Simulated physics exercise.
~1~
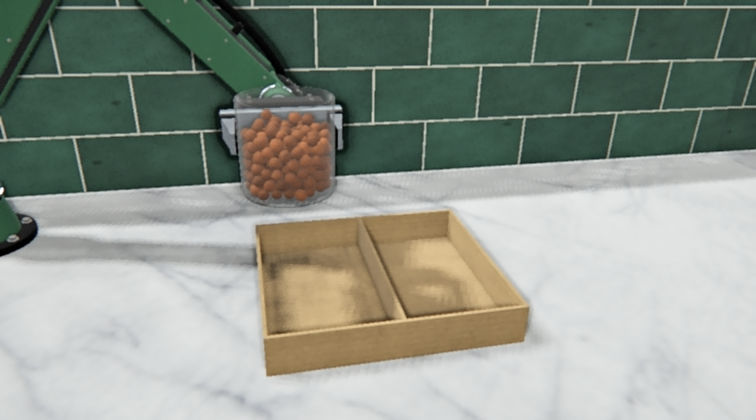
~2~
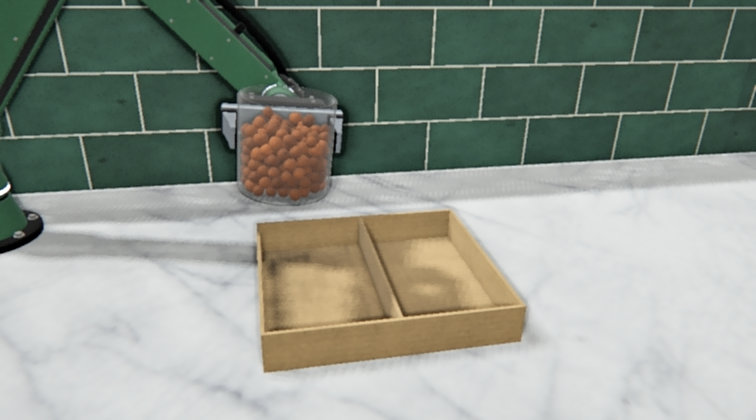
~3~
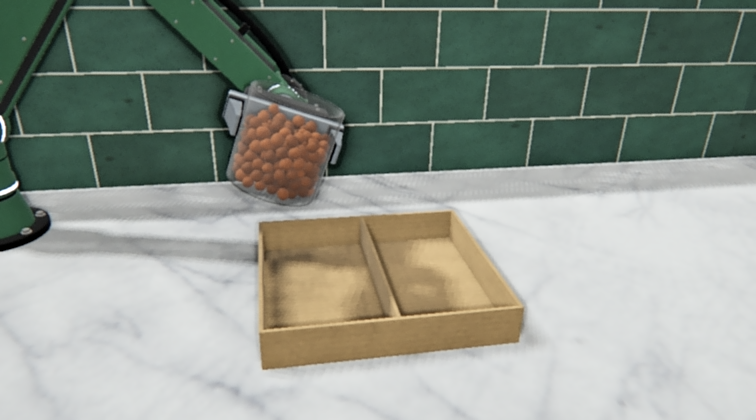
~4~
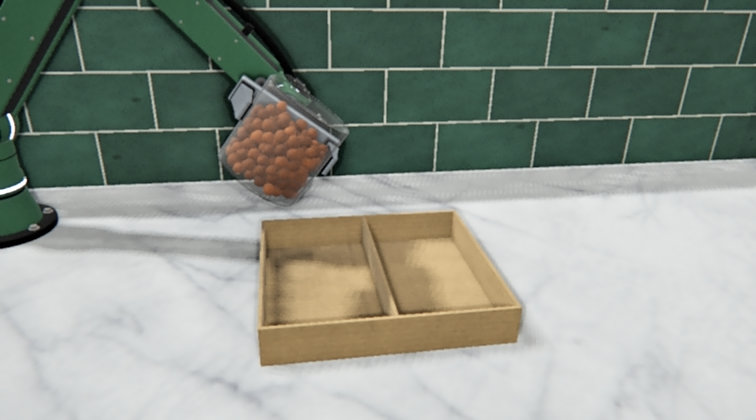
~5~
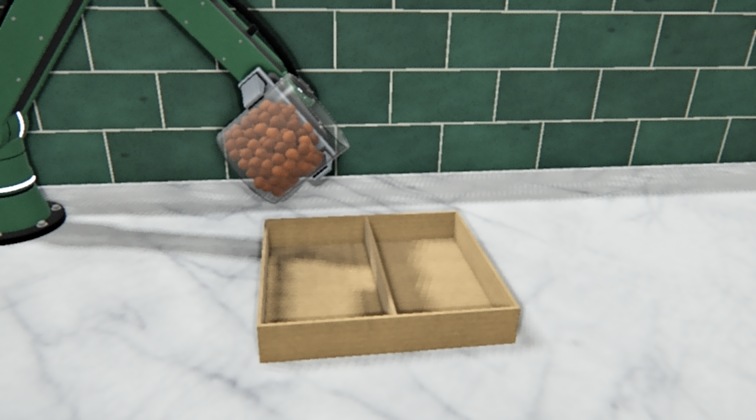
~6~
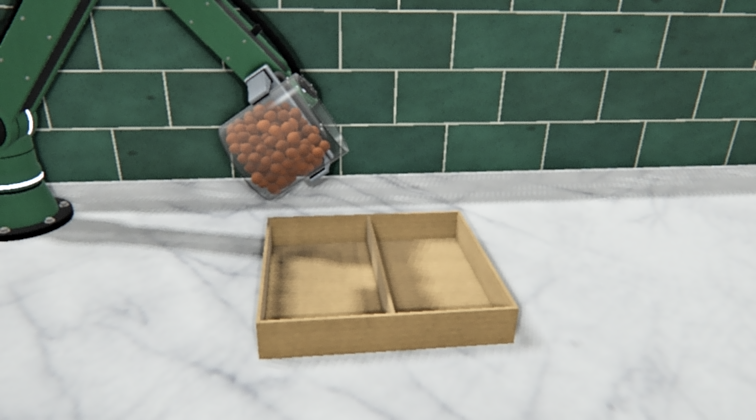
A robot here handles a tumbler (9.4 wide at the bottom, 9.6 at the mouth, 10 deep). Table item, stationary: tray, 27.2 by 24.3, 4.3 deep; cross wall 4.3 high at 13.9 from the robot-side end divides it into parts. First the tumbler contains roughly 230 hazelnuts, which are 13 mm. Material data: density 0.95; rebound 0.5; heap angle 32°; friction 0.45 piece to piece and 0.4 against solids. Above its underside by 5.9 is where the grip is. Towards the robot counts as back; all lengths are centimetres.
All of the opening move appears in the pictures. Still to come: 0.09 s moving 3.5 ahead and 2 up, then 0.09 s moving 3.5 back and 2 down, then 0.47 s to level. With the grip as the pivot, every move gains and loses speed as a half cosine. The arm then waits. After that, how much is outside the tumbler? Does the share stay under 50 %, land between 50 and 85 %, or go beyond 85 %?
It stays under 50 %.
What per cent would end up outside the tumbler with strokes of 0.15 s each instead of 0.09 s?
That gives about 0 percent.
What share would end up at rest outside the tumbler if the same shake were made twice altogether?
That would give close to 50 percent.
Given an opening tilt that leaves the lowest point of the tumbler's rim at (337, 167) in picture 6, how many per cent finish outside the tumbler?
Roughly 80 percent, give or take.
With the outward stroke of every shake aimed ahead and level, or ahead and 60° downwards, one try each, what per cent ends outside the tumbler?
I'd say close to 15 percent for the first and close to 0 percent for the second.
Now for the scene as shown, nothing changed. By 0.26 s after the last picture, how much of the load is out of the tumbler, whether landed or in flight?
I'd say some 30 percent.
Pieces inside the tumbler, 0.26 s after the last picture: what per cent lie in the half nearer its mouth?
Around 45 percent.
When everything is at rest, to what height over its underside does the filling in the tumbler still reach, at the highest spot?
Top of the fill: Near 7.5 cm.
Then, 0.26 s later, tilted 52° forward, highest piece 23 above the table; 163 in the tumbler, 65 in flight or on a rim.
Then, 0.52 s later, tilted 10° forward, highest piece 24 above the table; 155 in the tumbler, 53 in the far-side part, 16 in the robot-side part, 1 on the table or floor, 3 in flight or on a rim.
Then, 0.85 s later, level, highest piece 22 above the table; 155 in the tumbler, 52 in the far-side part, 16 in the robot-side part, 5 on the table or floor.
Then, 1.90 s later, level, highest piece 22 above the table; 155 in the tumbler, 52 in the far-side part, 16 in the robot-side part, 5 on the table or floor.
At rest, 155 in the tumbler, 52 in the far-side part, 16 in the robot-side part, 5 on the table or floor. That is 32 % outside the tumbler.
